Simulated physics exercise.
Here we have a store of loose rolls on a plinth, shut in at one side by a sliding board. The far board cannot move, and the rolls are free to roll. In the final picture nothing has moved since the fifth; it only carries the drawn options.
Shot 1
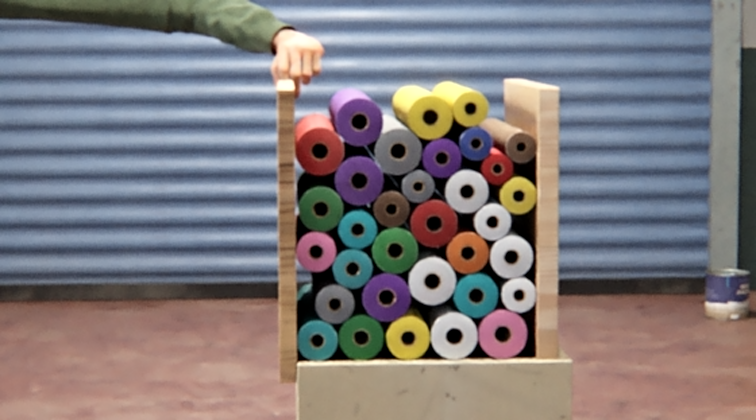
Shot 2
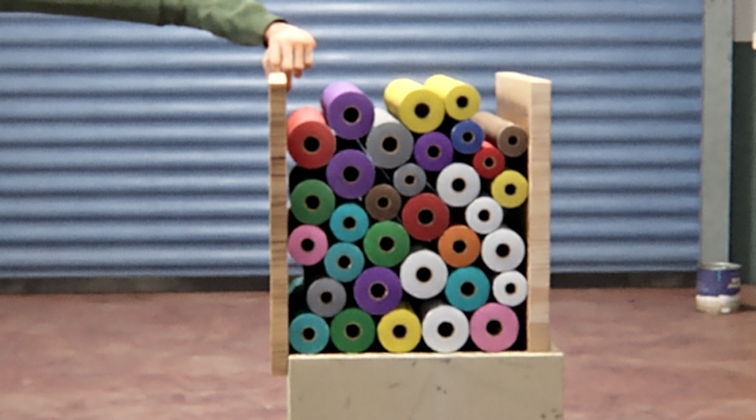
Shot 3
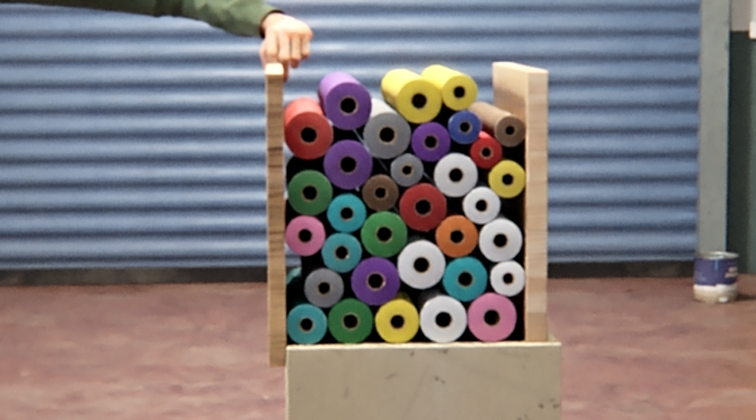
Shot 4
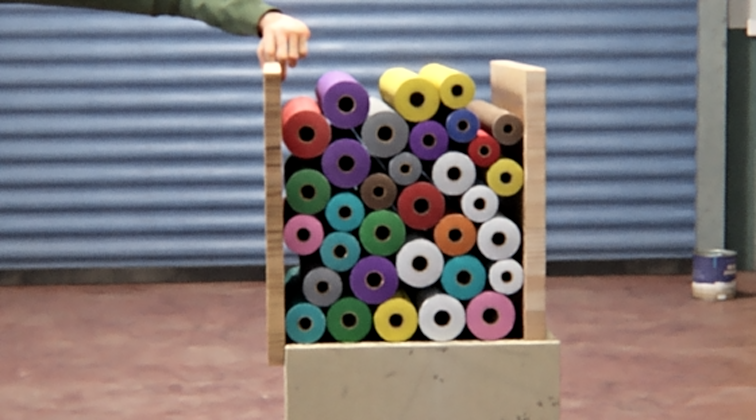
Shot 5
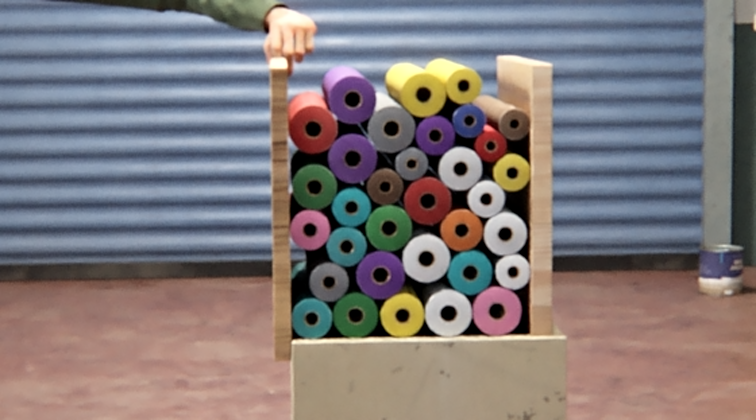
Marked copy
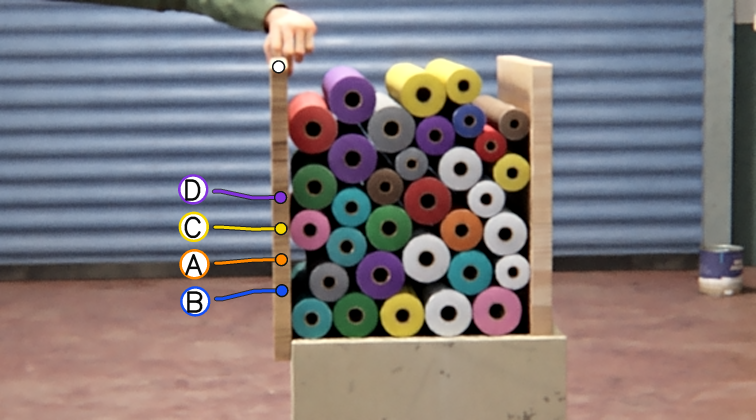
A hand at the end of a green sleeve rests on top of a wooden side board at the left of a pale plinth, seen from straight ahead before blue corrugated shutters. Red, purple, yellow, white, green, turquoise, grey and pink rolls lie stacked between two upright boards, with a paint tin far right. The rolls stay in place, while the camera drifts slightly.
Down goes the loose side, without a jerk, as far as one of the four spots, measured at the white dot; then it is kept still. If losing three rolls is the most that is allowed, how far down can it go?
The last mark within the limit is D.
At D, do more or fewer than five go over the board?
It loses fewer than five.
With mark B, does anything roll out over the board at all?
Yes, at B.
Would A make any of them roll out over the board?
At A: Yes.
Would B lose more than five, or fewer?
At B, more than five.
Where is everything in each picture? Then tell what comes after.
In the first frame, a grey roll (334, 304); an orange roll (468, 253); a turquoise roll (358, 230).
In the second frame, a turquoise roll (350, 223); a white roll (458, 185).
In the third frame, a red roll (486, 152); a brown roll (510, 130).
In the fourth frame, side board (274, 201); a turquoise roll (305, 323).
In the fifth frame, a grey roll (329, 282); an orange roll (462, 230); a turquoise roll (352, 208).
On the copy, A at (282, 260); B at (282, 291); C at (281, 229); D at (281, 197); the white dot at (279, 67).
On D. First, top of the board (288, 127).
Then, top of the board (289, 194).
Finally, top of the board (289, 196), none out over the board.
By contrast, A more than three out over the board; B more than three out over the board; C more than three out over the board.
